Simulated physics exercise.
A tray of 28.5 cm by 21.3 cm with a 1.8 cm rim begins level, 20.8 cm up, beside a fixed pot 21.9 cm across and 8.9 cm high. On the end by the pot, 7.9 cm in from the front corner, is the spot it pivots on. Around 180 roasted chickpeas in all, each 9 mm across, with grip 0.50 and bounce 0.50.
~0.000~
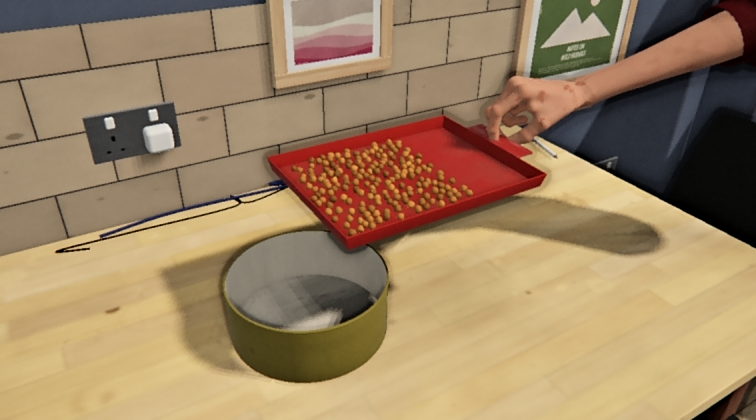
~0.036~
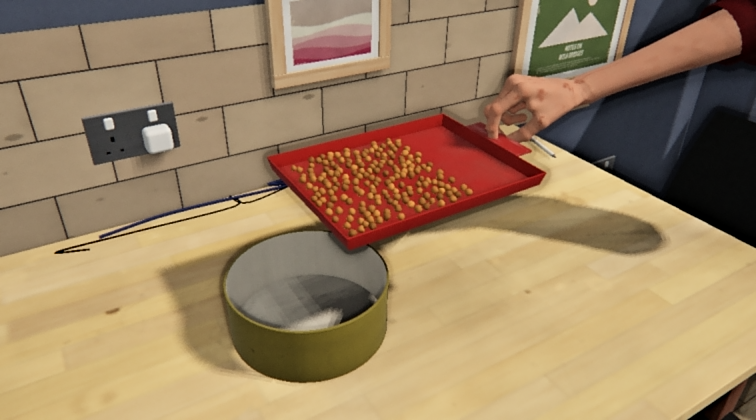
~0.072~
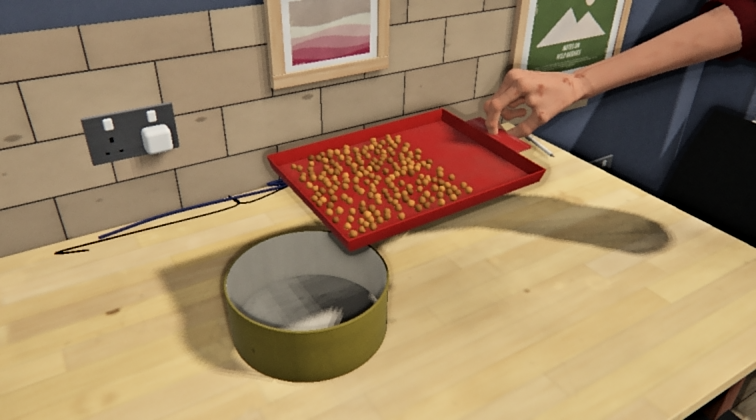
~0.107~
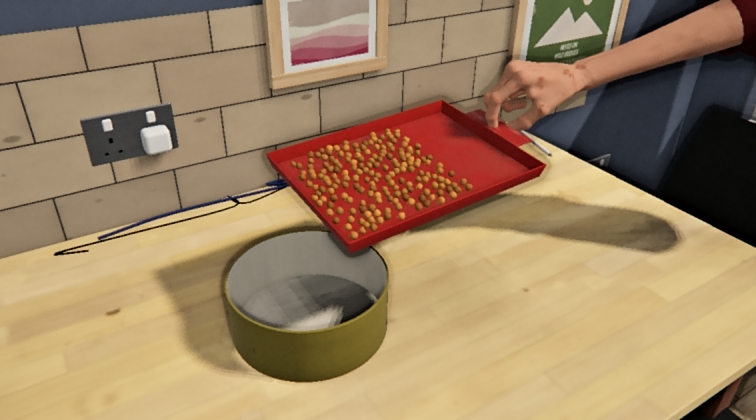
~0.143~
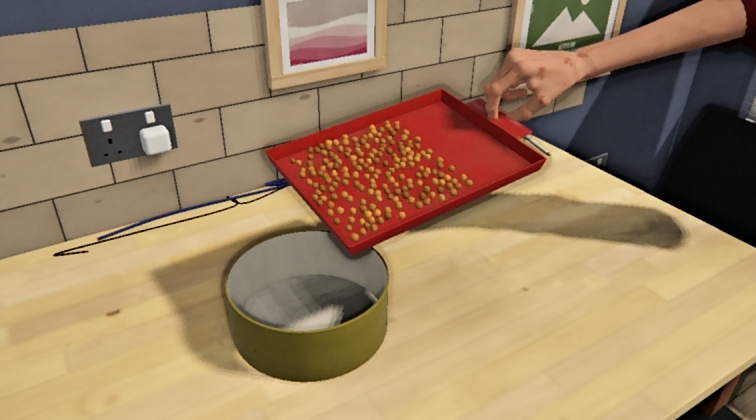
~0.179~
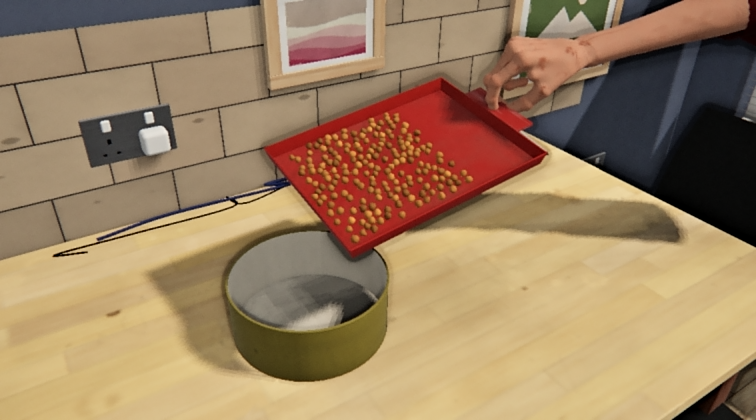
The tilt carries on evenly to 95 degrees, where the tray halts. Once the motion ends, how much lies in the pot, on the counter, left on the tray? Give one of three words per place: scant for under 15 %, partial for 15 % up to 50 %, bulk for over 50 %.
Pot - partial, counter - bulk, tray - scant.
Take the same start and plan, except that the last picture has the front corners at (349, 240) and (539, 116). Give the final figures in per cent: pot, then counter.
Pot 75, counter 25.
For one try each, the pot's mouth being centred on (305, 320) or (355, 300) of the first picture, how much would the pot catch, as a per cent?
First try around 95 %, second around 100 %.
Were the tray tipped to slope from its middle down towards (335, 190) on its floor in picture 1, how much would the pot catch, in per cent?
Something like 95 per cent of the pieces.
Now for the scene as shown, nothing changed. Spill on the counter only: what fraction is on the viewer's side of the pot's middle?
Share: Roughly 100 %.
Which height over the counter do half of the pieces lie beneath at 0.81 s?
I'd put it near 22 cm.
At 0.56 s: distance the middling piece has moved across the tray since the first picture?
By then it sits near 7 cm from where it began.
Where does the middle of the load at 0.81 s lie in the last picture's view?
Approximately (355, 225) in the final picture.
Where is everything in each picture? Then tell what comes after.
The first picture shows tray tilt 0 degrees, front corners at (348, 235) and (542, 173); middle of the pieces at (378, 181); pot at (307, 275).
The second picture shows tray tilt 1 degrees, front corners at (349, 236) and (541, 172); middle of the pieces at (378, 180).
The third picture shows tray tilt 2 degrees, front corners at (350, 237) and (541, 169); middle of the pieces at (378, 179).
The fourth picture shows tray tilt 5 degrees, front corners at (350, 240) and (541, 164), lowest corner left front; middle of the pieces at (378, 176).
The fifth picture shows tray tilt 9 degrees, front corners at (351, 243) and (542, 158), lowest corner left front; middle of the pieces at (377, 172).
The sixth picture shows tray tilt 13 degrees, front corners at (352, 246) and (542, 152), lowest corner left front; middle of the pieces at (377, 169); pot at (308, 275). Its pace works out near 105 degrees a second.
Then, at 0.56 s, tilt 53 degrees; the tray holds 100 %, the pot 0 %.
After 0.81 s, tilt 79 degrees; the tray holds 85 %, the pot 0 %.
After 1.17 s, tilt 95 degrees; the tray holds 35 %, the pot 5 %.
In the end, at 2.5 s, pot 35 %, counter 65 %, tray 0 %.
